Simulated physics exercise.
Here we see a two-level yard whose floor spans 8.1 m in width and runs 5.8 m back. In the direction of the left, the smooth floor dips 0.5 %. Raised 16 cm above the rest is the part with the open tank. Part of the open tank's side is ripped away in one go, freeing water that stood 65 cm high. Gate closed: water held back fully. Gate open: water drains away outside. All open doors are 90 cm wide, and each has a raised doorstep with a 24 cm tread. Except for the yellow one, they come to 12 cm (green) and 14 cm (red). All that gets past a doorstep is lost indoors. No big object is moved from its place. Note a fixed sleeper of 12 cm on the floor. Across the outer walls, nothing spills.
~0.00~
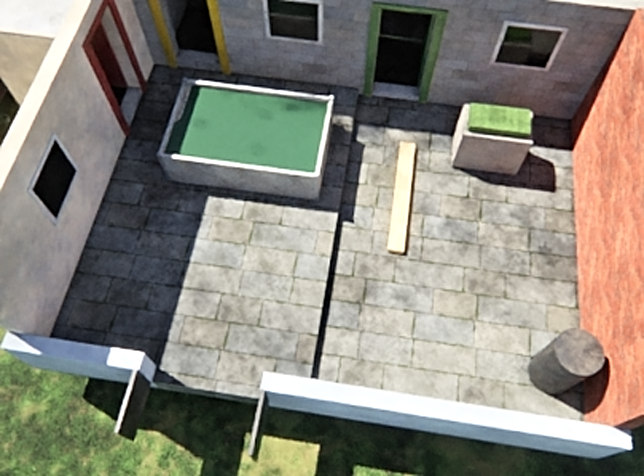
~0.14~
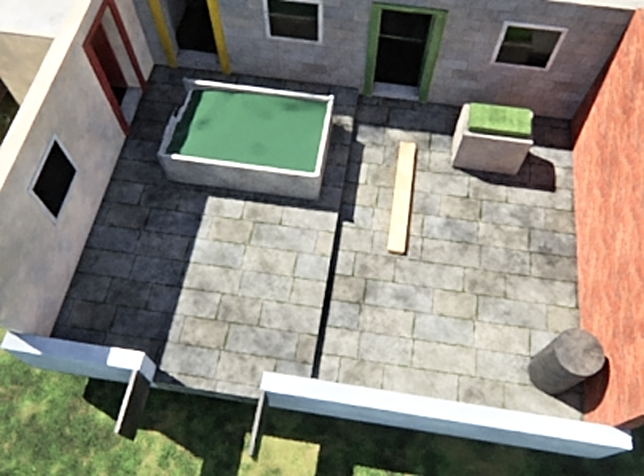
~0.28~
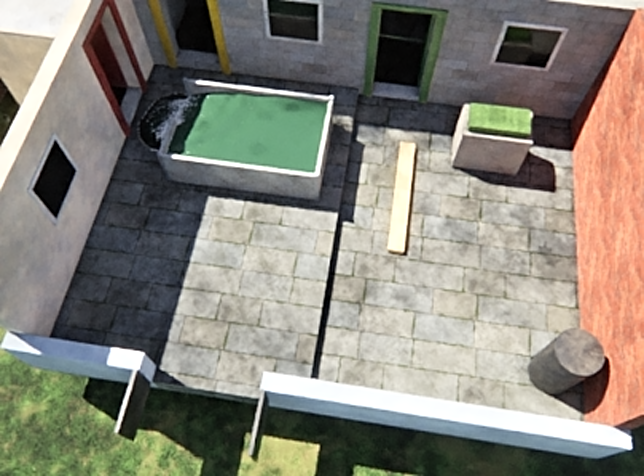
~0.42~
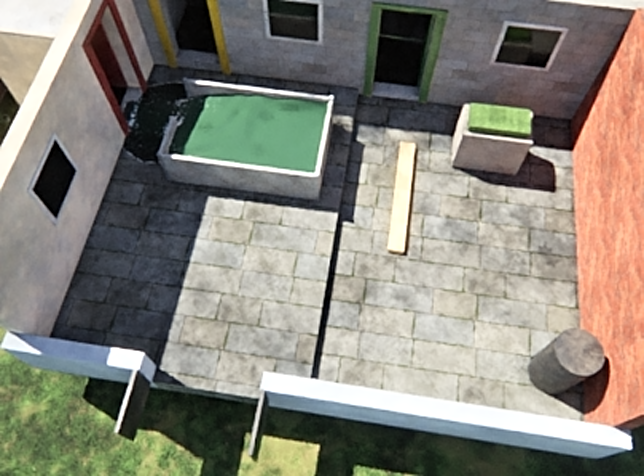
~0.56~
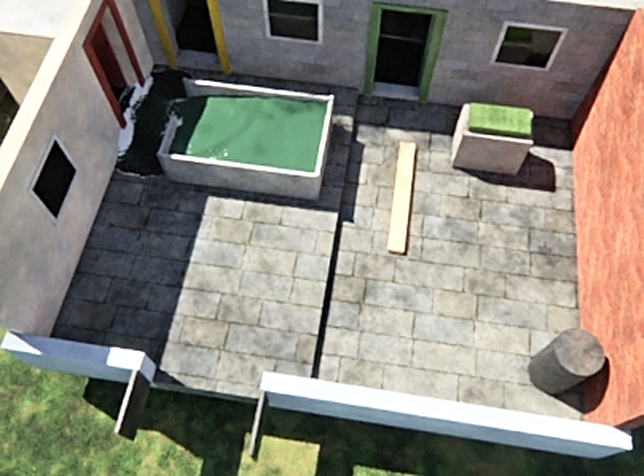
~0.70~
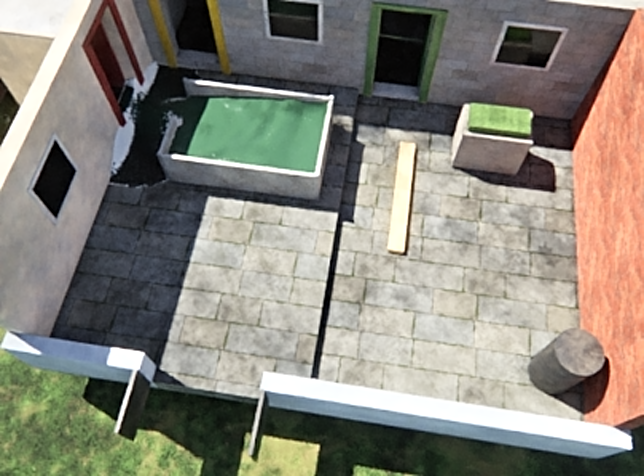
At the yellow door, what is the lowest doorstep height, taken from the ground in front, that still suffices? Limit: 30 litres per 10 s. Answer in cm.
Roughly 12.5 cm above the ground.
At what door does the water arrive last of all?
Green.
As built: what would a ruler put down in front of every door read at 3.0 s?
In cm: Green 1, yellow 16, red 32.
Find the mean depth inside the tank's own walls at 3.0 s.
Average depth: Approx. 35 cm.
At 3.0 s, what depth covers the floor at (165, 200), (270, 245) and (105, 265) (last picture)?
Taking the spots in order: About 2, 0 and 3 centimetres.
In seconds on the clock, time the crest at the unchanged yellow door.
The level tops out around 2.8 s.
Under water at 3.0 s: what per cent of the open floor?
I'd estimate about 30 percent.
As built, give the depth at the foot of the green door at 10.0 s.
Depth: Near 4.5 cm.
After 1.4 s water covers 10 % of the floor, deepest (46 cm) near (154, 65); 14 cm at the yellow door, 0 litres in over its 22 cm doorstep.
After 3.0 s water covers 30 % of the floor, deepest (32 cm) near (135, 115); 16 cm at the yellow door, 0 litres in over its 22 cm doorstep.
After 10.0 s water covers 90 % of the floor, deepest (14 cm) near (135, 115); 9 cm at the yellow door, 1 litre in over its 22 cm doorstep.
At the yellow door as built, the water arrived by 0.9 s and peaked near 16 cm at 2.8 s.
With a doorstep of 11.5 cm, 38 litres would have come in within the 10 s; with 13.5 cm, 21 litres. So under 30 litres takes about 12.5 cm.
